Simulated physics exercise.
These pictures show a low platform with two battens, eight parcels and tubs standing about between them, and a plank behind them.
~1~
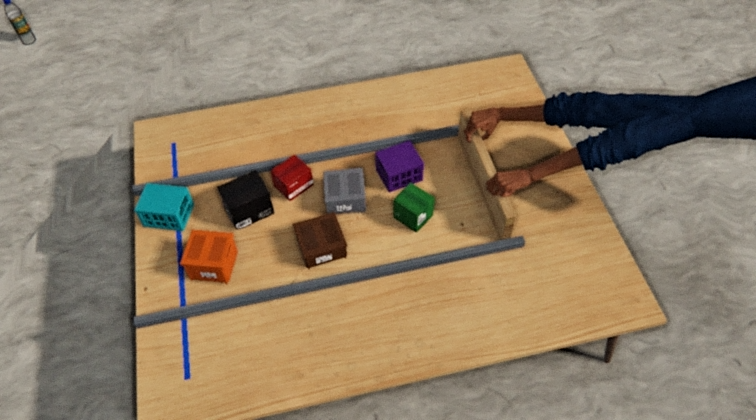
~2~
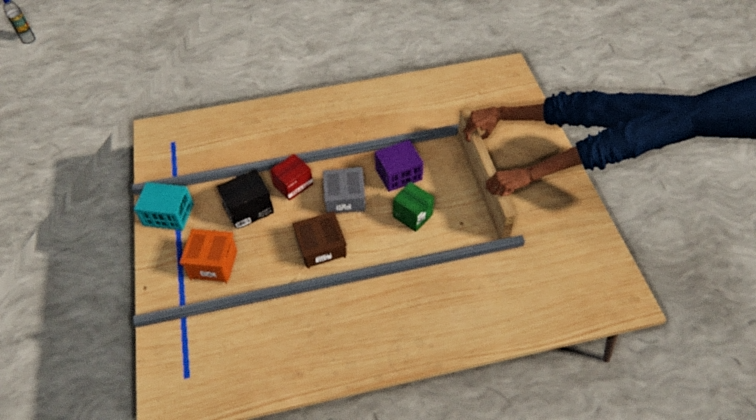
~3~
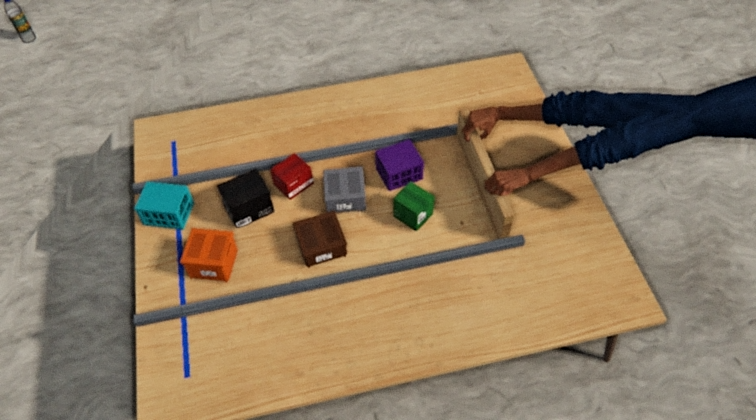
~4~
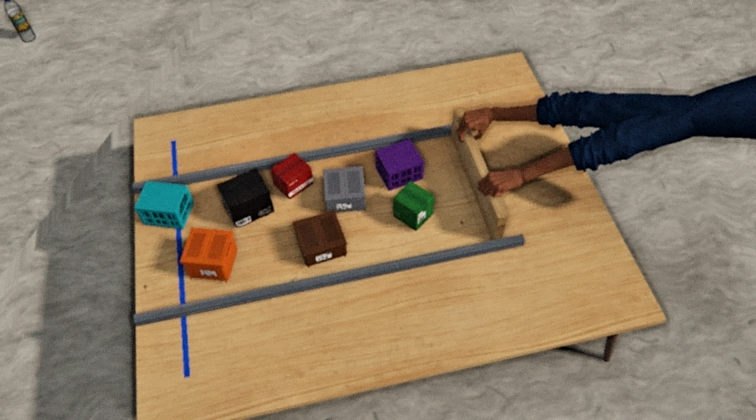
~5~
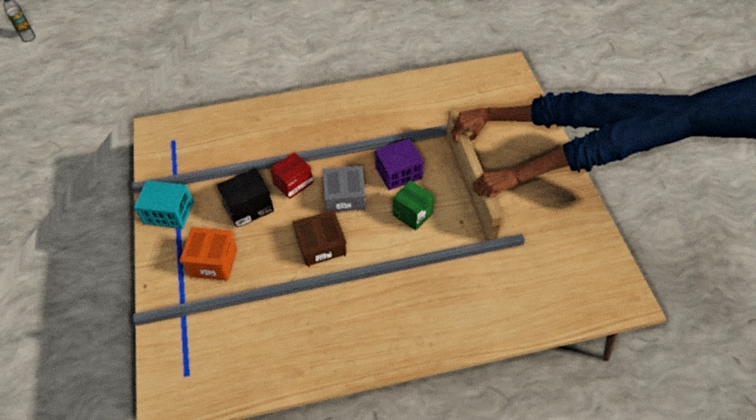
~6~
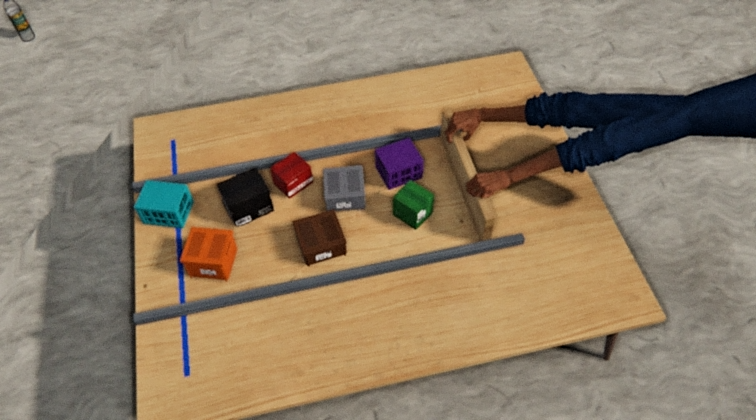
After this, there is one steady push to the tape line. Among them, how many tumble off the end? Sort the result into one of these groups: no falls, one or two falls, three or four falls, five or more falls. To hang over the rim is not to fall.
Five or more falls.
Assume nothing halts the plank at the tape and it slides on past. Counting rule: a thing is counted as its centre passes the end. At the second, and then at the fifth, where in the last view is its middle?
Roughly (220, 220) for the earlier crossing, roughly (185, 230) for the later one.
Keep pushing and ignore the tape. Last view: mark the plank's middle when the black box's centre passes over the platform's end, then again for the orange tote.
The middle is at (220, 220) when it's the black box, and at (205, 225) when it's the orange tote.
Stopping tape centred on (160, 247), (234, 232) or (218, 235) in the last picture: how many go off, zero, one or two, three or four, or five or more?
In the order of the places given: Five or more; one to two; one or two.
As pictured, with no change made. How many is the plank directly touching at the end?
The answer is 3.
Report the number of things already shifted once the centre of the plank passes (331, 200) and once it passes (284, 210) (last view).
The first count is 6, and then it's 8.
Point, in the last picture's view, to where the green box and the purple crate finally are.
Middles: Around (161, 245) and around (154, 208).
Early on, none off yet; turquoise crate at rest near (165, 204); orange tote at rest near (210, 254); black box at rest near (246, 198).
A while later, none off yet; turquoise crate travelled a little near (140, 203); orange tote travelled a little near (186, 266); black box travelled about its own width near (181, 206).
Finally, the number that fall off is five or more; lost, grey tote, red box, black box, orange tote and turquoise crate.
